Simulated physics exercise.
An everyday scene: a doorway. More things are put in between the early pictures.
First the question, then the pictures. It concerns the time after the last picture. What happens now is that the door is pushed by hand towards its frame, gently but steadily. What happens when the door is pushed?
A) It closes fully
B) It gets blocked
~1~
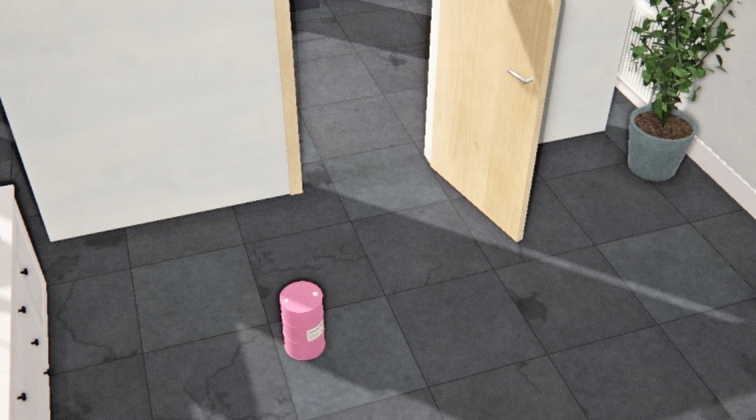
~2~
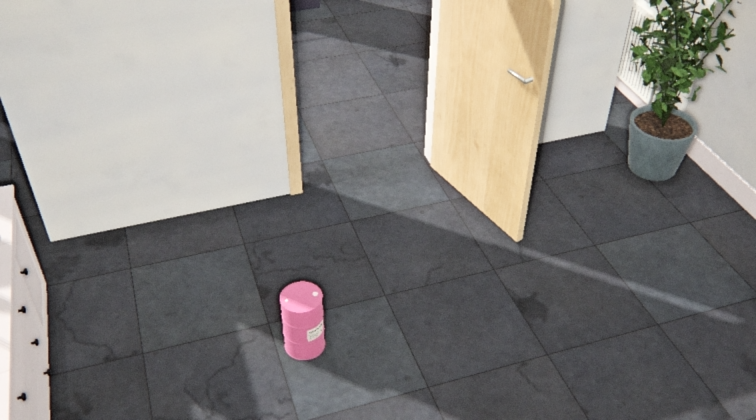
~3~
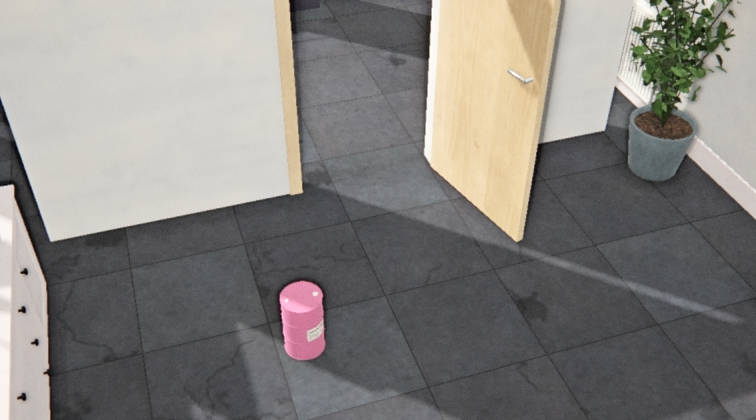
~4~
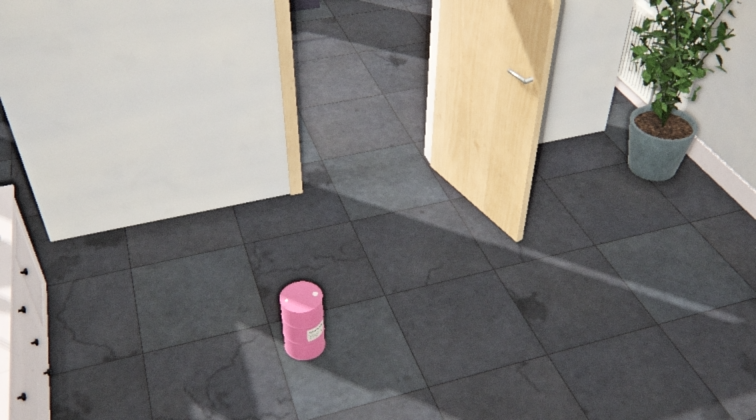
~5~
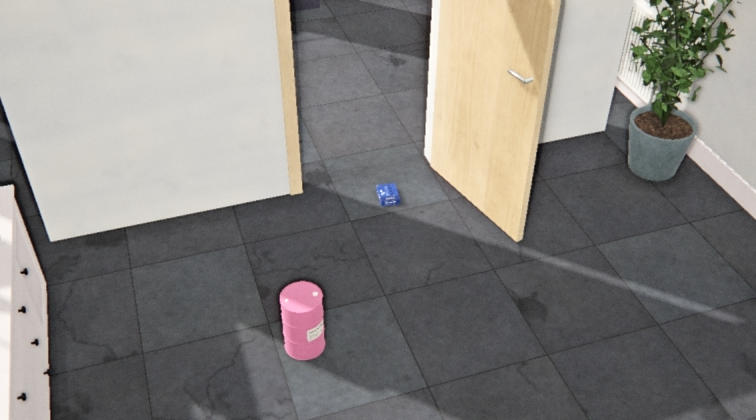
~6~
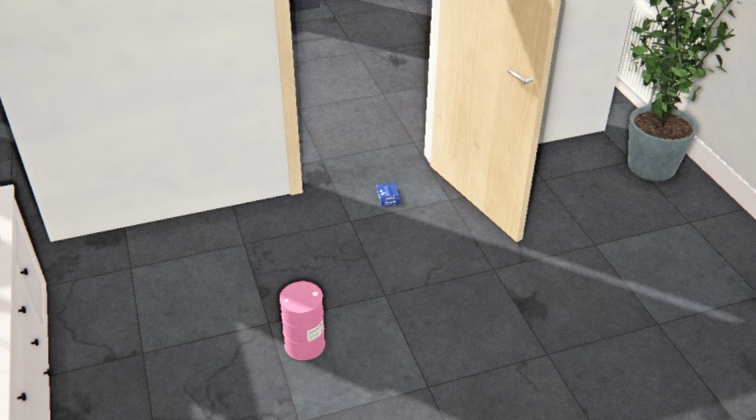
Answer: A.
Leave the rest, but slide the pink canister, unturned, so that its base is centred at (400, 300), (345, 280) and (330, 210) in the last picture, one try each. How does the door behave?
Try 1 - swings fully home; try 2 - swings fully home; try 3 - gets caught.
Then, 0.80 s past the last view, door 79° open.
Then, 1.40 s past the last view, door 38° open; blue packet displaced a little near (382, 192).
Then, 1.60 s past the last view, door 23° open; blue packet displaced about its own width near (369, 184).
Then, 1.80 s past the last view, door 7° open; blue packet displaced well along near (358, 175).
Finally, door 0° open; moved from the start, blue packet; pink canister still in place. Final places as the last picture's camera would see them, blue packet near (350, 167).
